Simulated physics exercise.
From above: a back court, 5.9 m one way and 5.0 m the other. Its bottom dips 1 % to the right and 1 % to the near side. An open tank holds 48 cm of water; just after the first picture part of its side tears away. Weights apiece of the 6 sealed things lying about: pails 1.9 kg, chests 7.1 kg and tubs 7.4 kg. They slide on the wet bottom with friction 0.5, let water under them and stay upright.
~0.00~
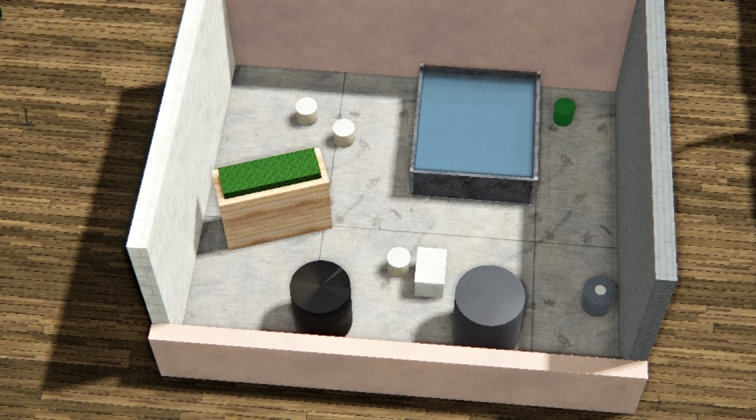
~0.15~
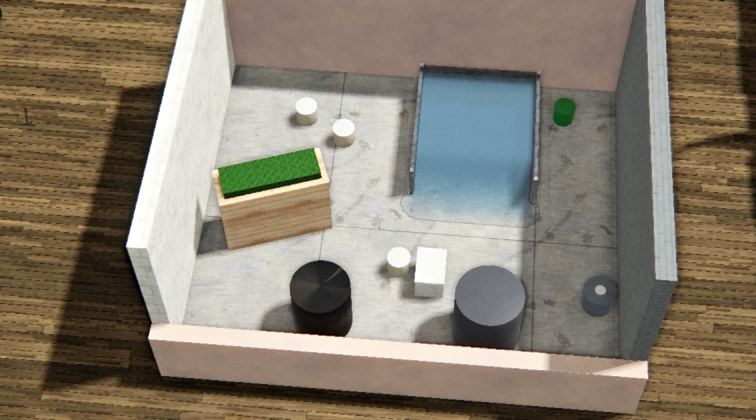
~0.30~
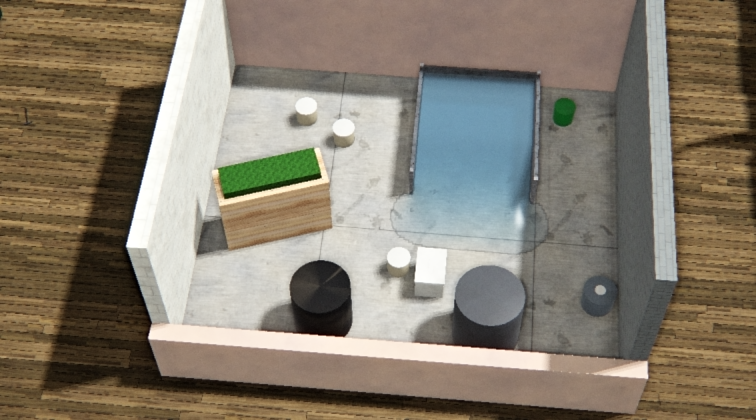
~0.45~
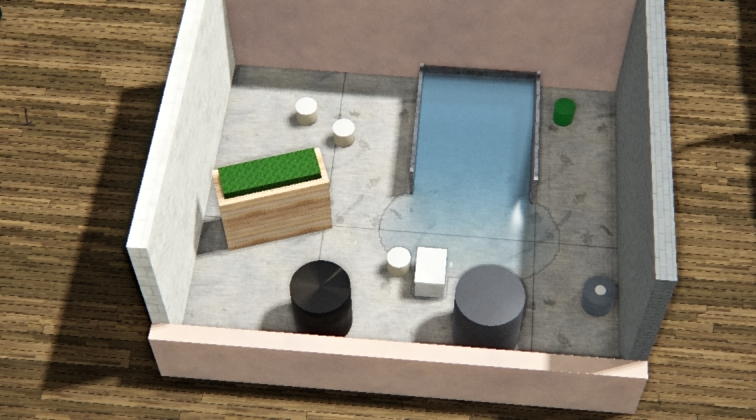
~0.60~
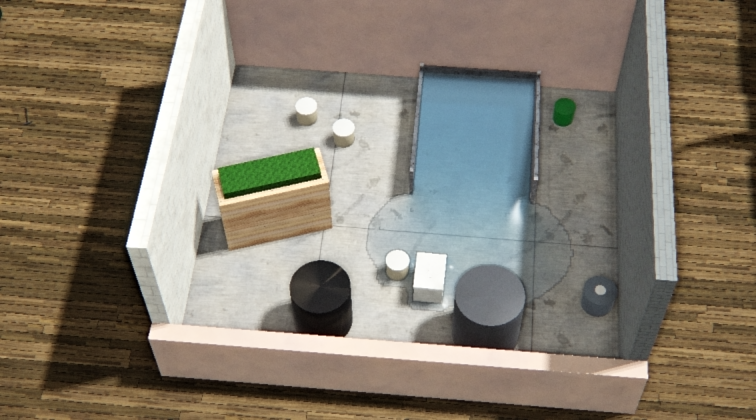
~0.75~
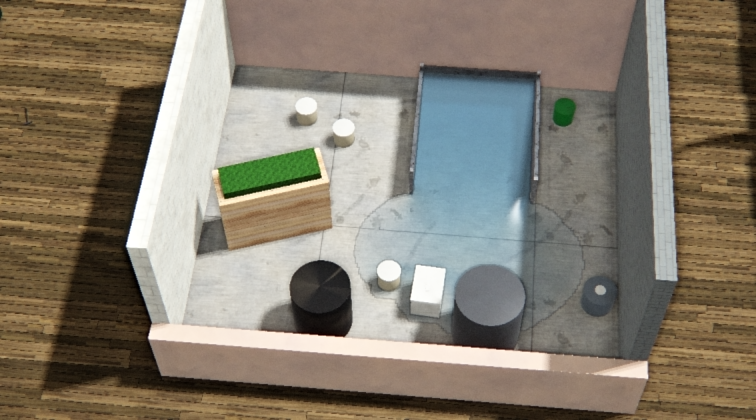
Water poured out of the near side of an open tank and spread across the pale floor, reaching a small white tub and a white box and nudging both slightly toward the near wall.
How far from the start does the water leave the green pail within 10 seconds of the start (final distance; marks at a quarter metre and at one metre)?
Green pail travels far.
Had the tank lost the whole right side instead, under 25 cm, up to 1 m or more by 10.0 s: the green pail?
In that case the green pail is nudged along.
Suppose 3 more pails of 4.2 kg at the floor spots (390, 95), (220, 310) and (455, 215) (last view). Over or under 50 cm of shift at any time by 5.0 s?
In that order: Under, over, over.
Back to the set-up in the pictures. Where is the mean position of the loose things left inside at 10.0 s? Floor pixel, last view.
At about (402, 201).
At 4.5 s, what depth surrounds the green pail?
Roughly 2 cm.
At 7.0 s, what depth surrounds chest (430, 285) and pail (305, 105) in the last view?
Roughly 7 and 2 cm.
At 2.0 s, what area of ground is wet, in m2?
Roughly 14 m2.
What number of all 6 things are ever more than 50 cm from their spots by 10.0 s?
That makes 5.
After 2.0 s the green pail is near (565, 106), 0.0 m from its start, aground; 3 afloat.
After 4.5 s the green pail is near (563, 104), 0.1 m from its start, aground; 3 afloat.
After 7.0 s the green pail is near (550, 111), 0.3 m from its start, afloat; 4 afloat.
After 10.0 s the green pail is near (555, 246), 2.5 m from its start, afloat; 6 afloat.
